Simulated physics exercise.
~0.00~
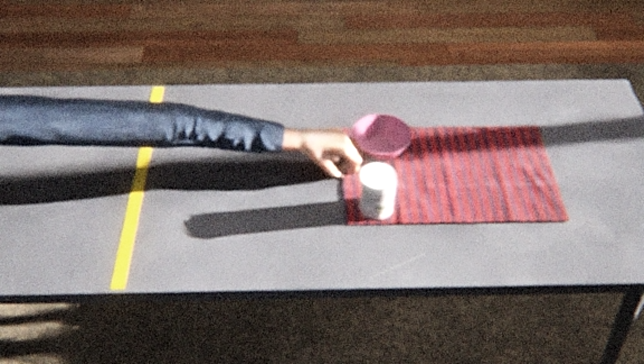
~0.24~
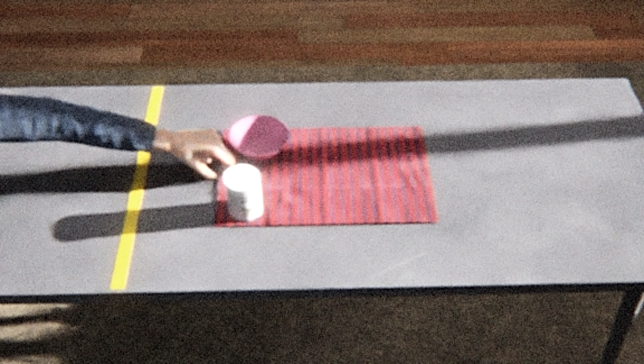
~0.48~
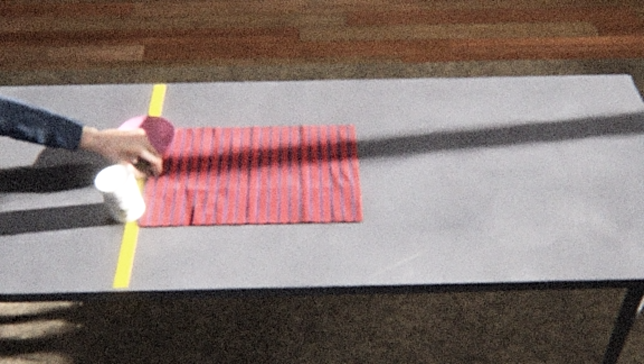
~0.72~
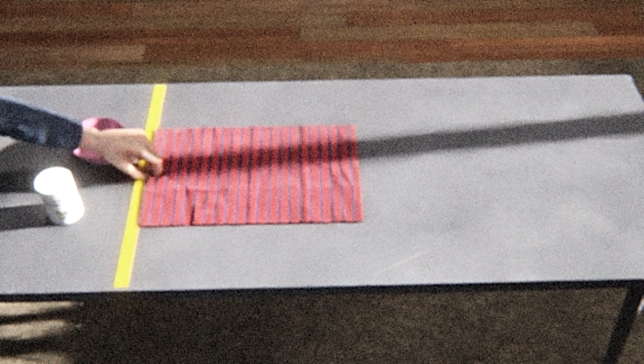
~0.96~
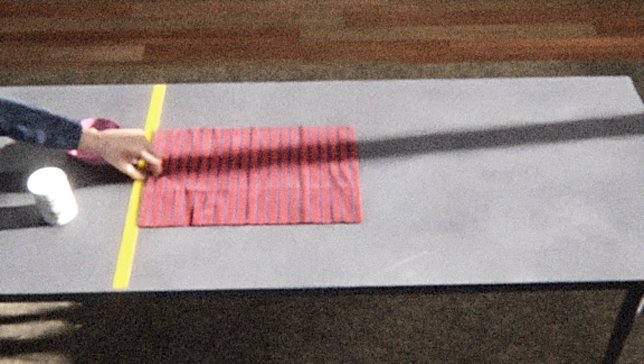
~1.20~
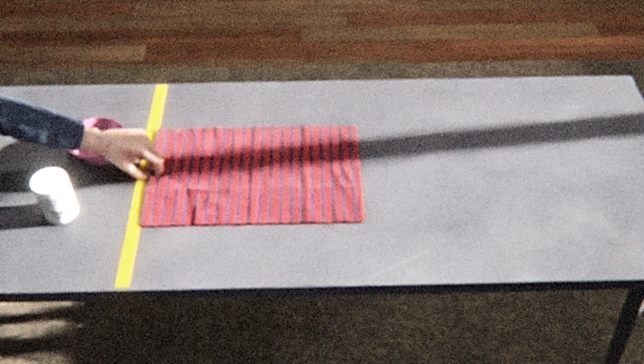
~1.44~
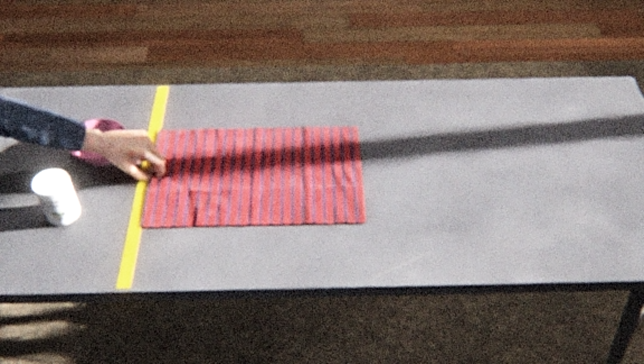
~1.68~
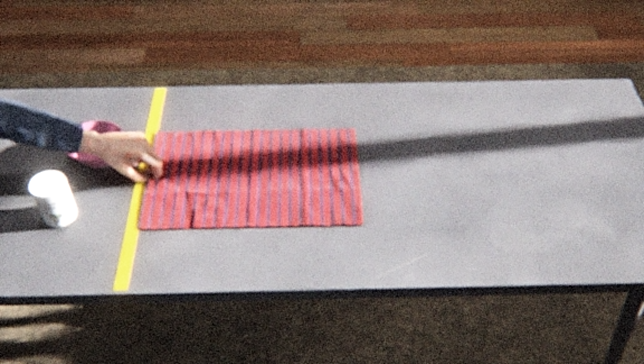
A hand in a dark blue sleeve drags a red pillow case leftward across a grey table, with a pink bowl and an upright white tin riding near its front edge. The cloth moves steadily toward a strip of yellow tape. Its leading hem reaches the tape and stops there, while the tin slides off the front and the bowl follows. Both carry on a short way to the left past the tape. They come to rest ahead of the hem, the tin still upright, while the hand stays at the edge of the motionless cloth.
